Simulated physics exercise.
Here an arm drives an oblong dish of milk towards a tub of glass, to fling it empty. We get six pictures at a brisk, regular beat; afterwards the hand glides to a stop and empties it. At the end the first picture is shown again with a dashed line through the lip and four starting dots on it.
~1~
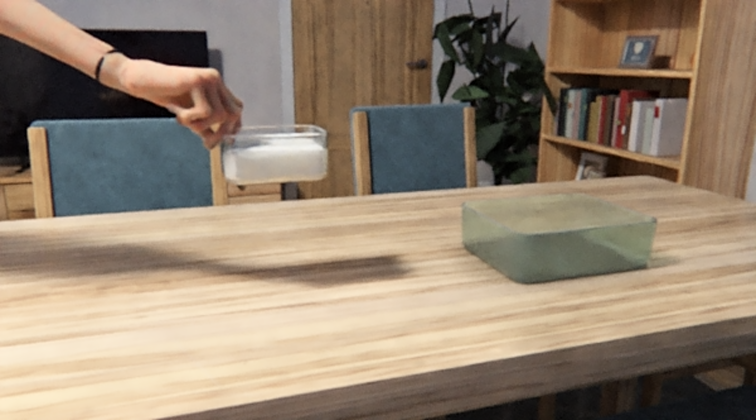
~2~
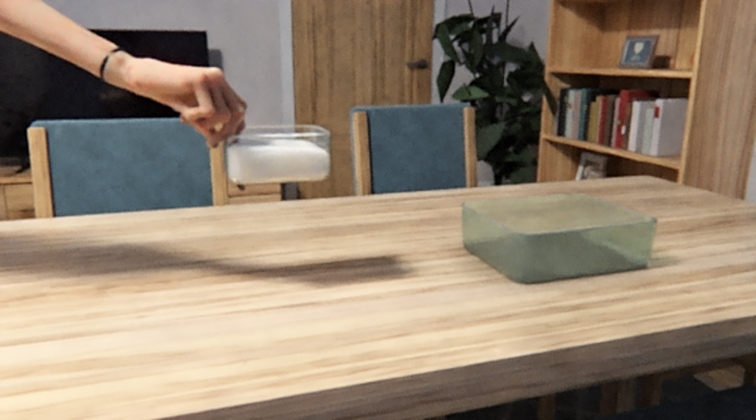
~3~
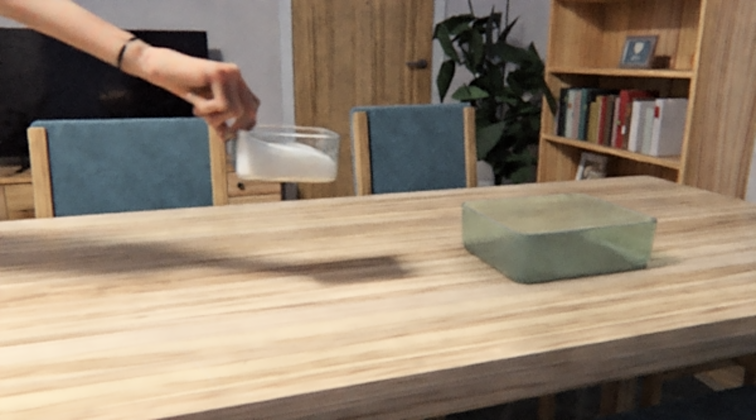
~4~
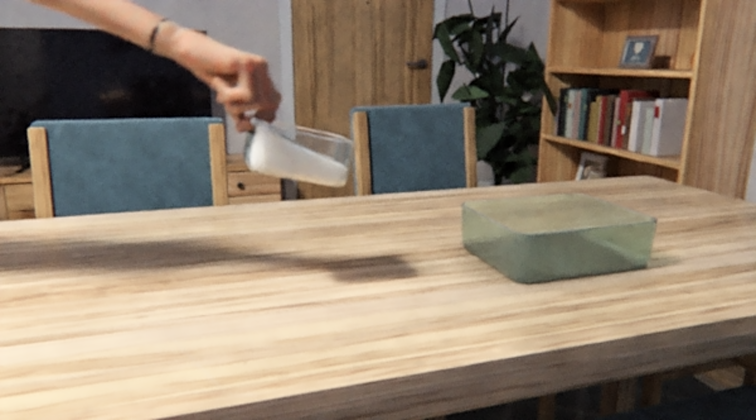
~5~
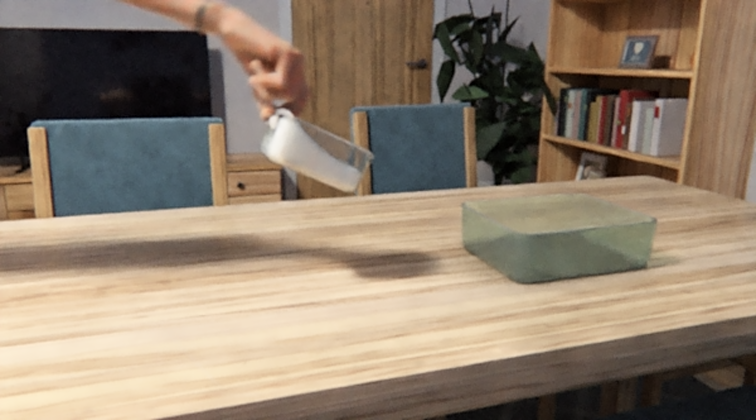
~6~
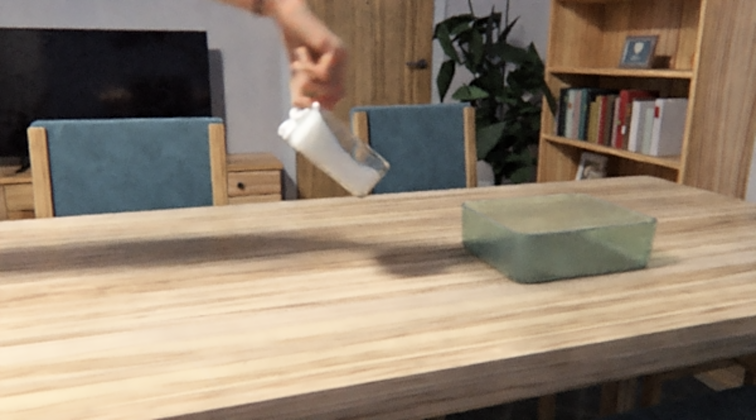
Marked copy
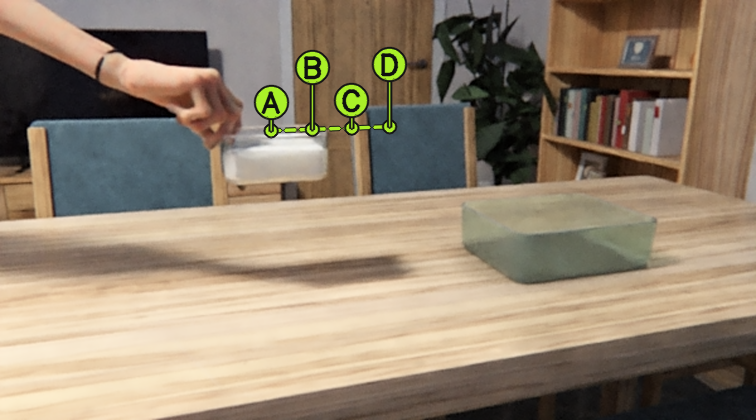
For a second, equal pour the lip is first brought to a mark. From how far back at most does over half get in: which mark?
Take C.
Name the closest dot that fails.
B.
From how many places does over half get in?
Two of the four.
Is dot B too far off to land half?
Yes, that goes wrong.
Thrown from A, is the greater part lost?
Yes, that goes wrong.
On the marked copy, A at (271, 130); B at (312, 129); C at (351, 128); D at (389, 126).
With A, about 0 % lands in the tub, 94 % falls short and 6 % goes beside or beyond.
With B, about 17 % lands in the tub, 75 % falls short and 8 % goes beside or beyond.
With C, about 65 % lands in the tub, 21 % falls short and 14 % goes beside or beyond.
With D, about 66 % lands in the tub, 5 % falls short and 28 % goes beside or beyond.
